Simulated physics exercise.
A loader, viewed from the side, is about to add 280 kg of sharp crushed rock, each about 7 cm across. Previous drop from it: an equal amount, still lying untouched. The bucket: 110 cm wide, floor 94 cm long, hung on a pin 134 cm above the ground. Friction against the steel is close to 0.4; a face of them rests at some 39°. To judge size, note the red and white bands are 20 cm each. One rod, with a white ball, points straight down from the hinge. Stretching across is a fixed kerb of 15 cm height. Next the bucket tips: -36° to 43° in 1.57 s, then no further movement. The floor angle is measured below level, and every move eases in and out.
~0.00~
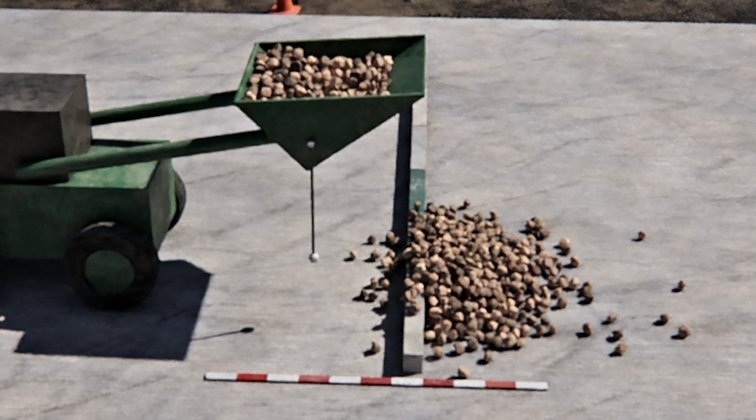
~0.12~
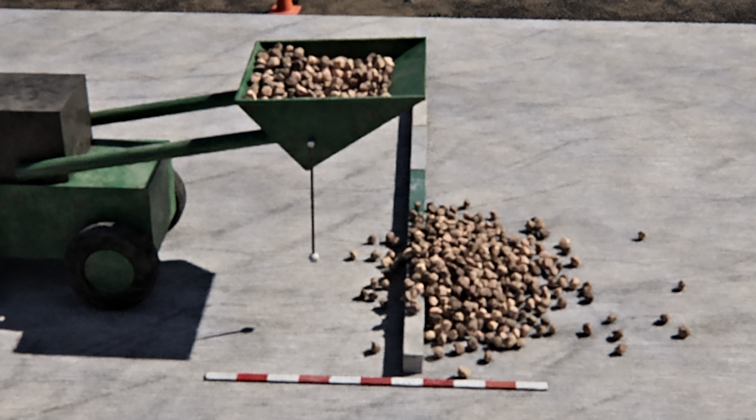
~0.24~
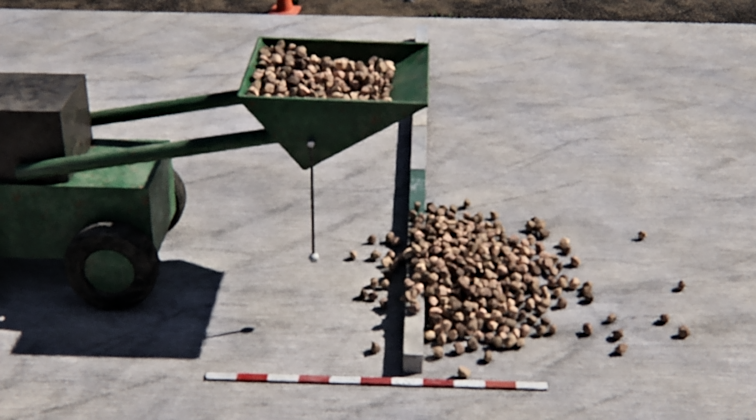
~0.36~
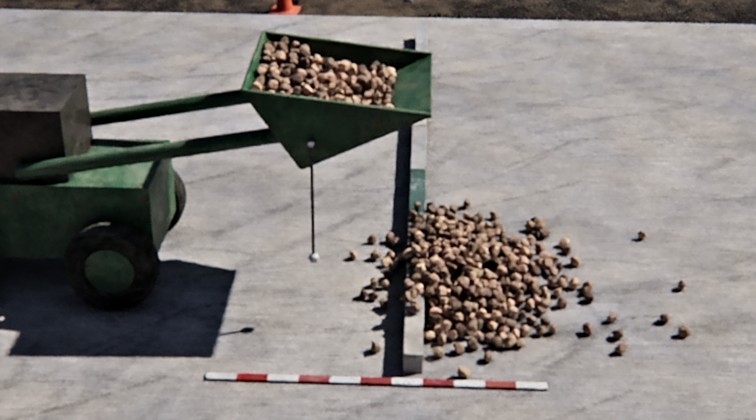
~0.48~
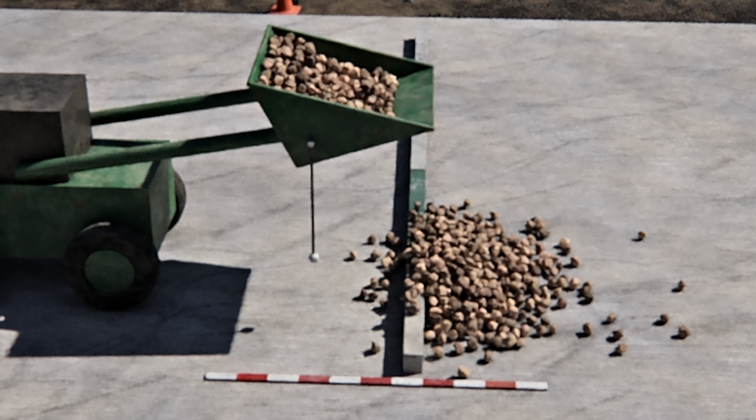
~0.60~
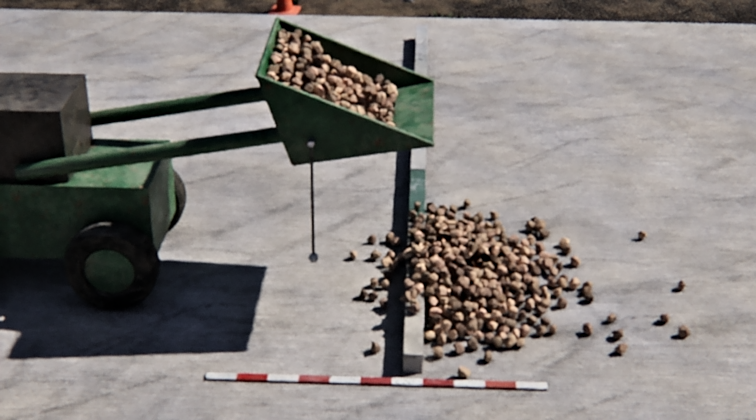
In the video, a green machine holds a bucket of brownish stones beside a loose pile on gray pavement, and the bucket gradually tilts, its left side rising and its right end lowering, while the pile stays still.
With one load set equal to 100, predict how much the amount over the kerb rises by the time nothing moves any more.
It rises by roughly 69 percent.
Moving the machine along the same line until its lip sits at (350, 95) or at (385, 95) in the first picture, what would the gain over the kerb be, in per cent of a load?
Case one about 0 %, case two about 15 %.
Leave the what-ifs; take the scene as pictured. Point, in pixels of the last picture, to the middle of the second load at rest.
Their middle is at about (447, 258).
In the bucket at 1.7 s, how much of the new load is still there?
Estimate: 45 % remaining inside, roughly.
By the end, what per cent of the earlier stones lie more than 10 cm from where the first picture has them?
Roughly 10 % of them.
After 1.2 s the floor is at 31°; in per cent of one load, 100 in the bucket, 9 on this side of the kerb, 91 over the kerb; the foremost stones are at (639, 305).
After 1.7 s the floor is at 43°; in per cent of one load, 44 in the bucket, 48 on this side of the kerb, 108 over the kerb; the foremost stones are at (639, 305).
After 2.0 s the floor is at 43°; in per cent of one load, 5 in the bucket, 45 on this side of the kerb, 150 over the kerb; the foremost stones are at (639, 305).
After 4.6 s the floor is at 43°; in per cent of one load, 0 in the bucket, 40 on this side of the kerb, 160 over the kerb; the foremost stones are at (639, 307). Net gain over the kerb, 69.
